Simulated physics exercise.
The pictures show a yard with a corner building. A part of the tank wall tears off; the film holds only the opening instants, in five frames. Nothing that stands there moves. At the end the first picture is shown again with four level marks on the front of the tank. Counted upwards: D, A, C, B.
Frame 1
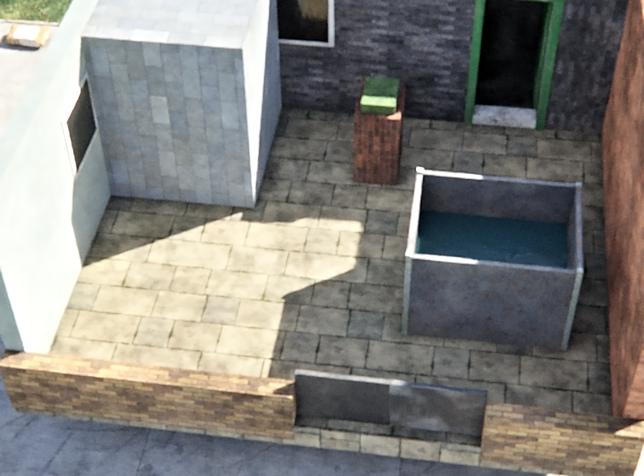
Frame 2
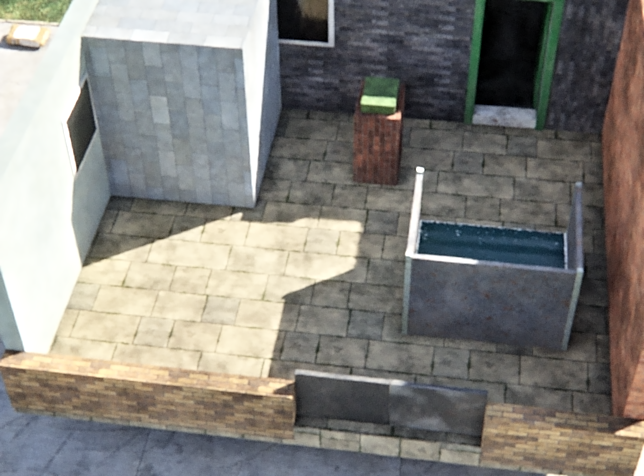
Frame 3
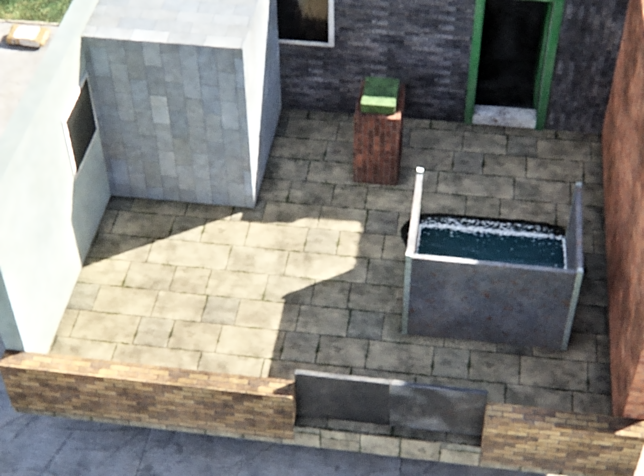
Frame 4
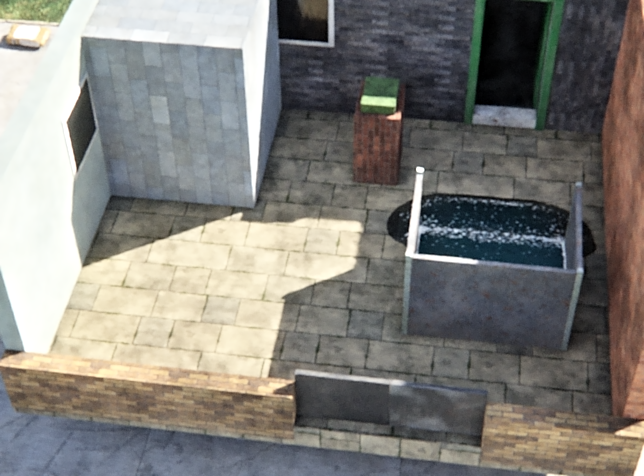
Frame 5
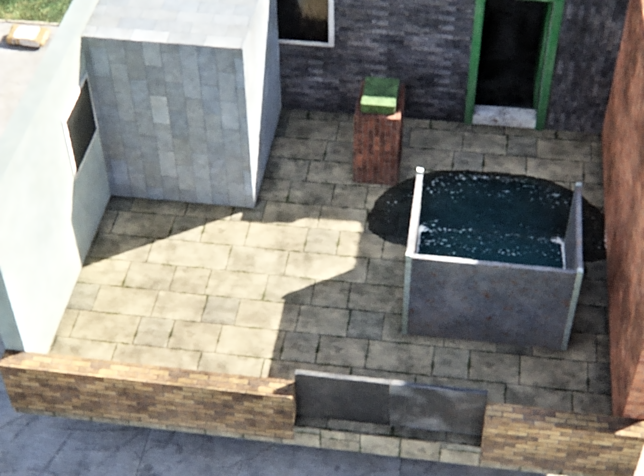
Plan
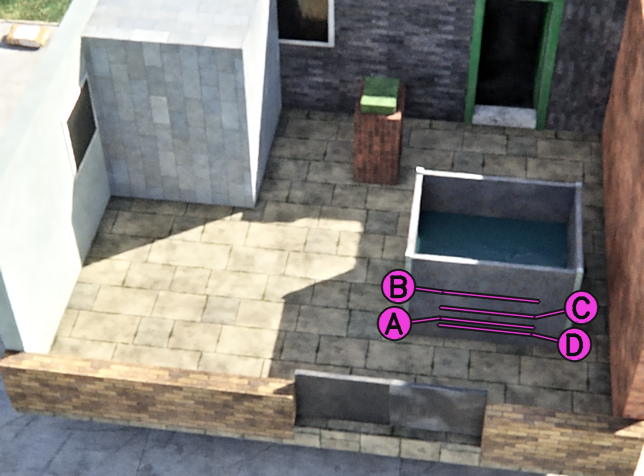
Water pouring out the open back of a grey tank in a paved yard, spreading in a dark pool behind it.
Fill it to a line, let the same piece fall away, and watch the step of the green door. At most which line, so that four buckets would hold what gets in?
A will do.
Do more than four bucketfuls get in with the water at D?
No, that is safe.
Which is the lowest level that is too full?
Here it is level C.
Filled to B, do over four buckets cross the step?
Yes, that goes wrong.
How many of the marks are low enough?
Two of them.
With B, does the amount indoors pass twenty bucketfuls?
Yes, clearly.
On the marked copy, A at (486, 323); B at (489, 296); C at (487, 312); D at (485, 329); from the bottom up D, A, C, B.
If A is chosen, a bucket or two gets in.
If B is chosen, dozens of bucketfuls pour in.
If C is chosen, about 10 bucketfuls get in.
If D is chosen, nothing gets over.
